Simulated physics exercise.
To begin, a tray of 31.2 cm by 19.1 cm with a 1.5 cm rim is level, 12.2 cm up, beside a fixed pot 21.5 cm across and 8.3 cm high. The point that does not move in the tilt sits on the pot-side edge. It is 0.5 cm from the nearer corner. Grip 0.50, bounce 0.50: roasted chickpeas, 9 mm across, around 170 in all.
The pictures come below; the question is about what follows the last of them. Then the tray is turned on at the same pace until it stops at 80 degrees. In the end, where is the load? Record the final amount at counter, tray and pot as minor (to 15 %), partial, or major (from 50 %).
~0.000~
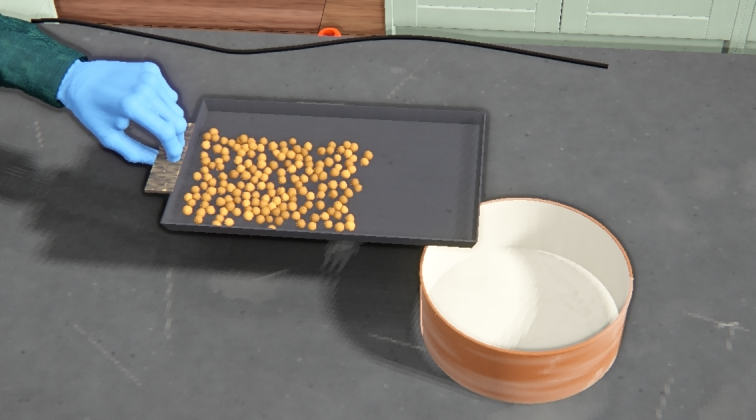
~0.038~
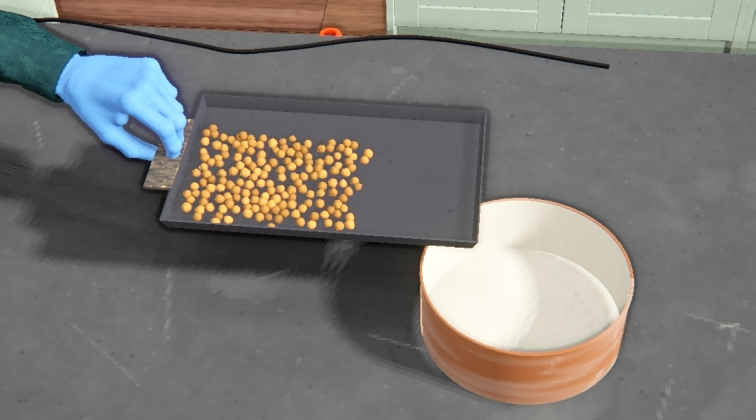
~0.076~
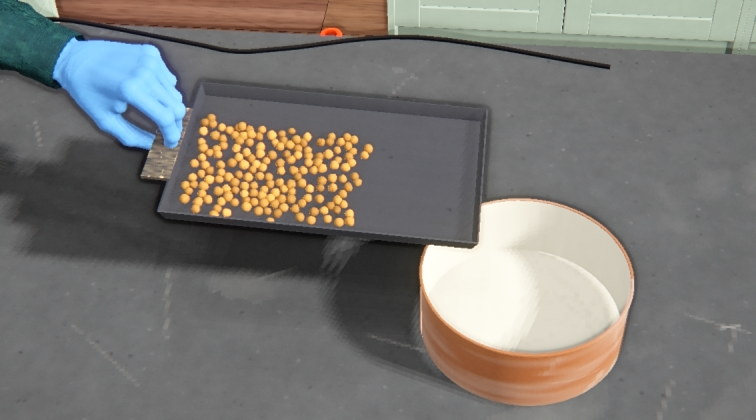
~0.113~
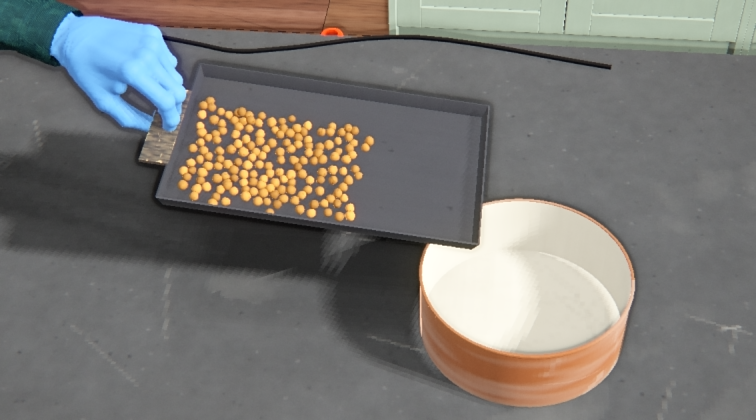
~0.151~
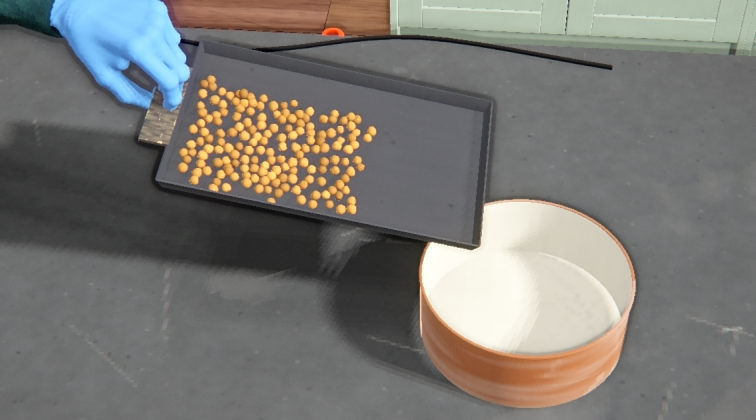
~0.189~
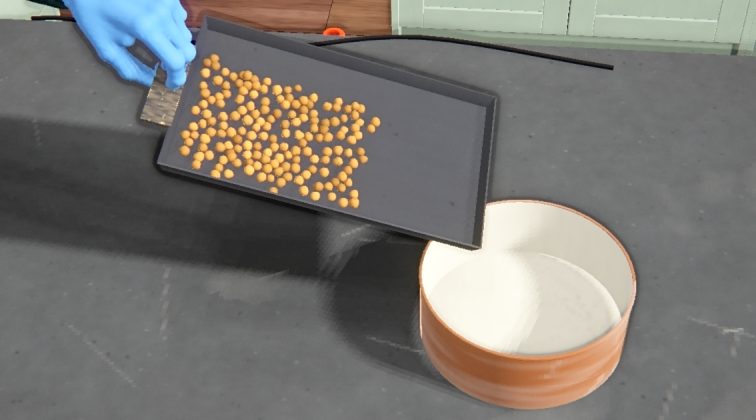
Final: Counter minor, tray minor, pot major.
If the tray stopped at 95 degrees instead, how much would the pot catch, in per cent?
It would land at about 100 percent.
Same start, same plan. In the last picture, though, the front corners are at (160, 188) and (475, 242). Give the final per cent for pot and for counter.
Pot: 100, counter: 0.
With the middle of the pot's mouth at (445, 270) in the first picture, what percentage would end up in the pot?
It would come to around 80 percent.
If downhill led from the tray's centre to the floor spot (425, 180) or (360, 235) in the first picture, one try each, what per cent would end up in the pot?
The share comes to about 80 in a hundred, then about 30 in a hundred.
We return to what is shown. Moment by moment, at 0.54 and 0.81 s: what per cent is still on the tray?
Around 100 first, about 5 after.
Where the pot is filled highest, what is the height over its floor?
Close to 2.0 cm up.
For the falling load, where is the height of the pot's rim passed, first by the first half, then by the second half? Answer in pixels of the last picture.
At roughly (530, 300) first, later on at (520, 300).
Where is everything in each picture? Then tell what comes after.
The first frame shows tray tilt 0 degrees, front corners at (167, 219) and (472, 238); middle of the pieces at (270, 187); pot at (526, 271).
The second frame shows tray tilt 1 degrees, front corners at (166, 216) and (473, 238); middle of the pieces at (270, 184).
The third frame shows tray tilt 4 degrees, front corners at (164, 208) and (473, 239), lowest corner right front; middle of the pieces at (269, 177).
The fourth frame shows tray tilt 8 degrees, front corners at (162, 194) and (474, 240), lowest corner right front; middle of the pieces at (269, 166).
The fifth frame shows tray tilt 13 degrees, front corners at (162, 177) and (475, 241), lowest corner right front; middle of the pieces at (270, 153).
The sixth frame shows tray tilt 19 degrees, front corners at (165, 160) and (476, 243), lowest corner right front; middle of the pieces at (273, 139); pot at (527, 274). Its pace works out near 150 degrees a second.
After 0.40 s, tilt 50 degrees; the tray holds 100 %, the pot 0 %.
After 0.54 s, tilt 71 degrees; the tray holds 100 %, the pot 0 %.
After 0.81 s, tilt 80 degrees; the tray holds 5 %, the pot 95 %.
At rest (1.7 s), counter 0 %, tray 0 %, pot 100 %.
